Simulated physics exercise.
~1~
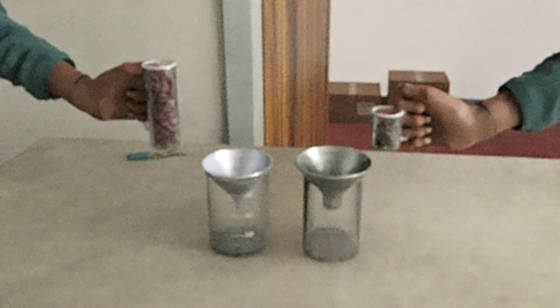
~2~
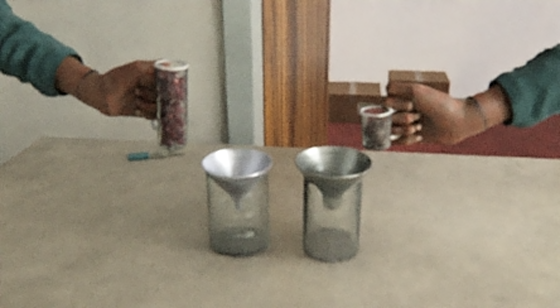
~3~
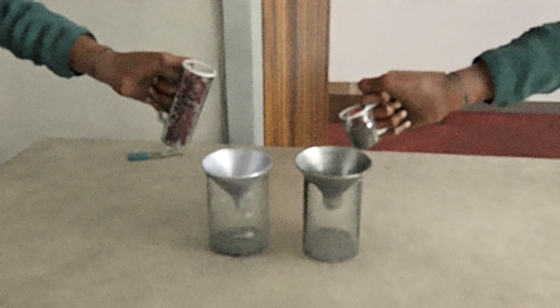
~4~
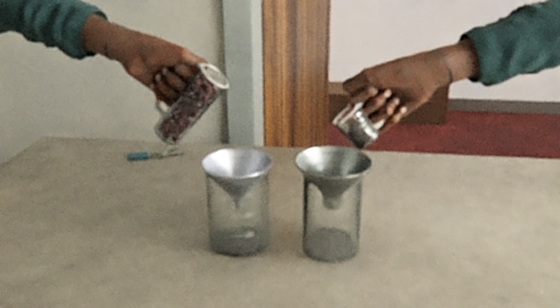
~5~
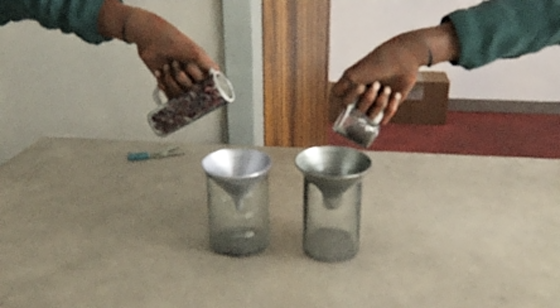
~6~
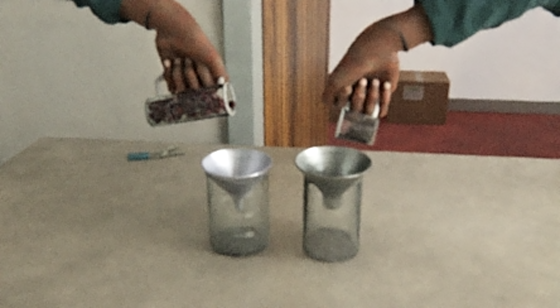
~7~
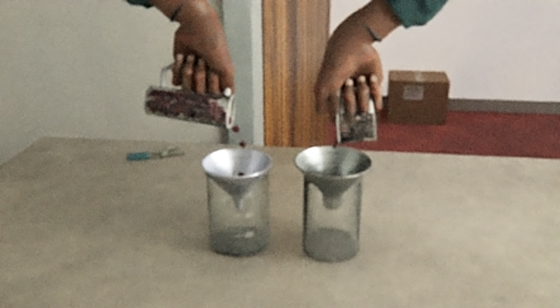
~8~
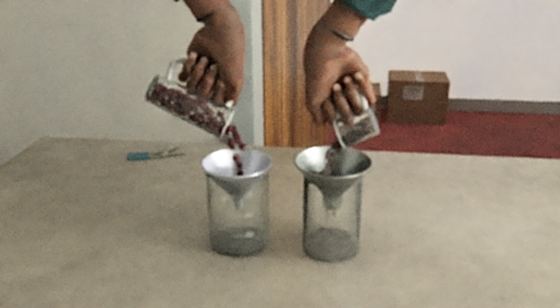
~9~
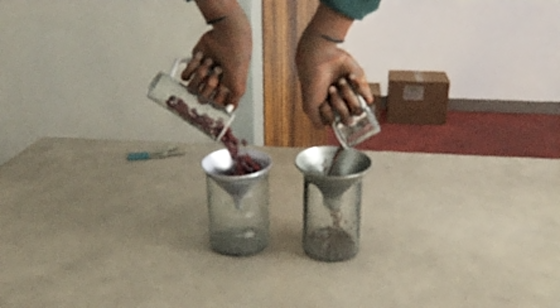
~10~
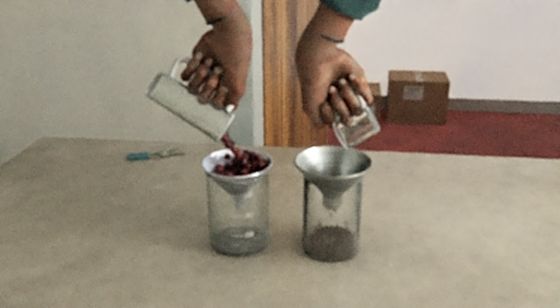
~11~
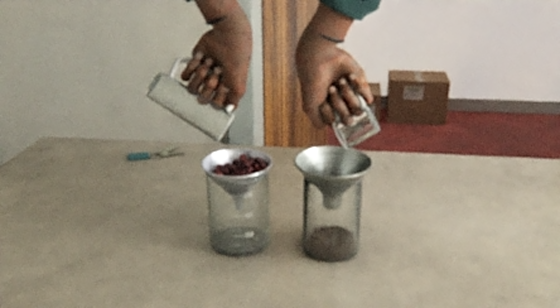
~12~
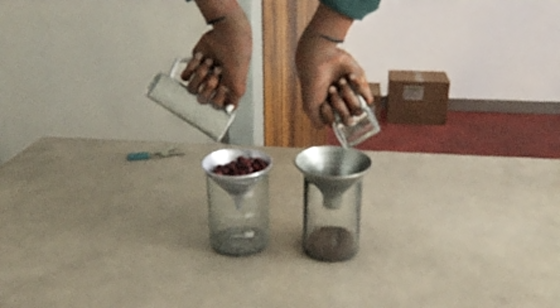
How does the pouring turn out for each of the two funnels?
The left funnel gets blocked, with the dark red pieces heaped in it and none down in the jar. The right funnel runs clear, and its finer grains all end up in the jar below.
